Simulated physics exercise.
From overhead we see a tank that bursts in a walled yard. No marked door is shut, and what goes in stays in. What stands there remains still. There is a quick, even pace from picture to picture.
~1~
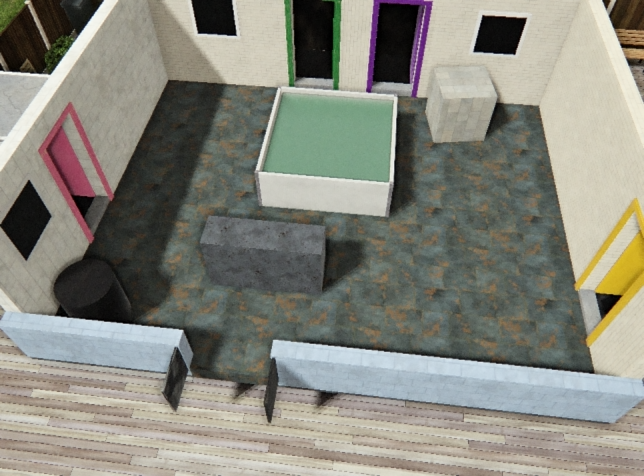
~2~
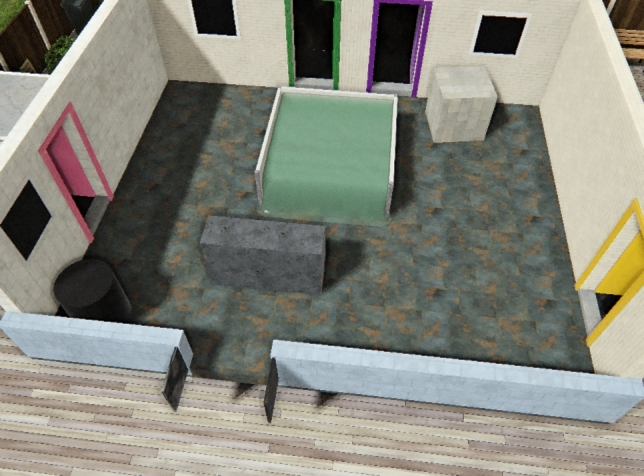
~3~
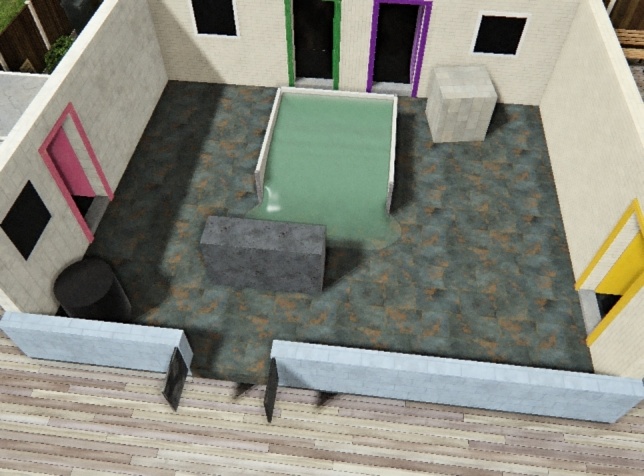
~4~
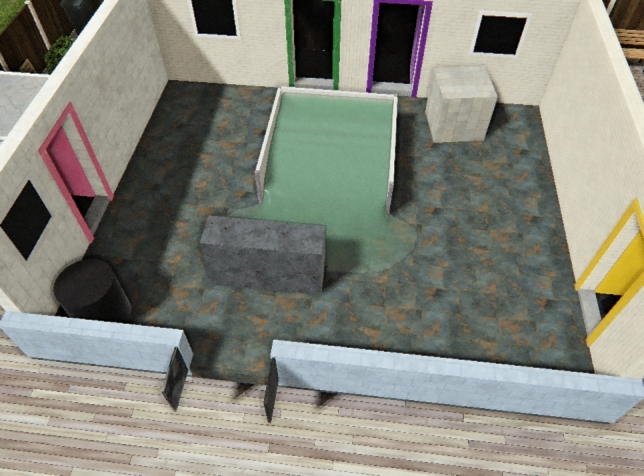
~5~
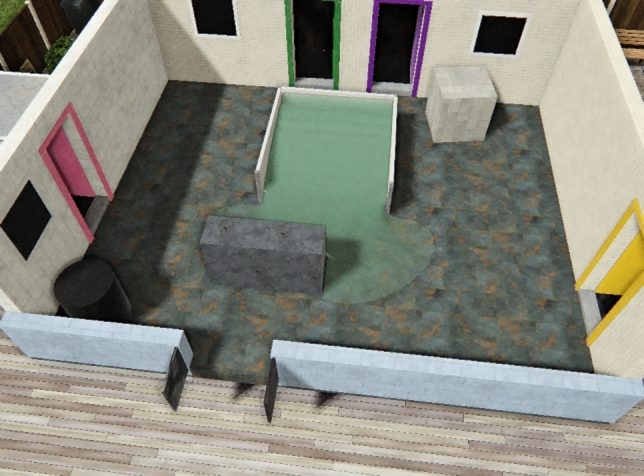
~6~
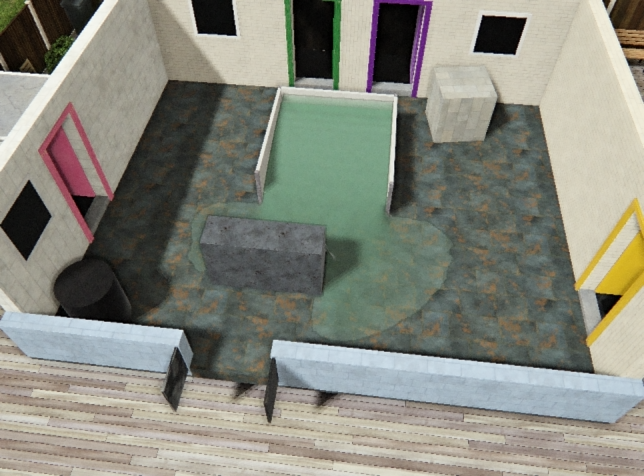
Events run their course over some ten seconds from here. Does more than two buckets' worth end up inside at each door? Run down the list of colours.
At the end, the purple door doesn't get too much water coming through, the pink door gets too much water coming through, the yellow door gets too much water coming through, the green door doesn't get too much water coming through.
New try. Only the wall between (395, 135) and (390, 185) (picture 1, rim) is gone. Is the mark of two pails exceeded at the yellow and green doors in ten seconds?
Yellow door: Over the line; green door: Under the line.
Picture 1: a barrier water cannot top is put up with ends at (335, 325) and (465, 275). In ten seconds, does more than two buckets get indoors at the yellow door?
Short version: The yellow door does not reach it.
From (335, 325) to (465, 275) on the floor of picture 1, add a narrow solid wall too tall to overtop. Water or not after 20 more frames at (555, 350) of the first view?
My call for that spot - nothing there.
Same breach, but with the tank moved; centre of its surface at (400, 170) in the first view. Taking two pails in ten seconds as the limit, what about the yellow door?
Briefly, yellow crosses the line.
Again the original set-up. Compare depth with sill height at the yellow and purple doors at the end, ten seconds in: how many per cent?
First 60 percent, then 60 percent.
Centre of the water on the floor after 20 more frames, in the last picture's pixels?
Close to (320, 249), I reckon.
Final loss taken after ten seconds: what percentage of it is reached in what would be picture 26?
Close to 30 out of every hundred.
A moment on, water covers 25 % of the floor; the purple door not reached, the pink door not reached, the yellow door not reached, the green door not reached.
Next, water covers 40 % of the floor; the purple door not reached, the pink door under two buckets in, the yellow door not reached, the green door not reached.
Then, water covers 60 % of the floor; the purple door not reached, the pink door far over two buckets in, the yellow door over two buckets in, the green door not reached.
Later, water covers 85 % of the floor; the purple door not reached, the pink door far over two buckets in, the yellow door far over two buckets in, the green door wet at the sill, nothing in.
In the end, water covers 100 % of the floor; the purple door wet at the sill, nothing in, the pink door far over two buckets in, the yellow door far over two buckets in, the green door wet at the sill, nothing in.
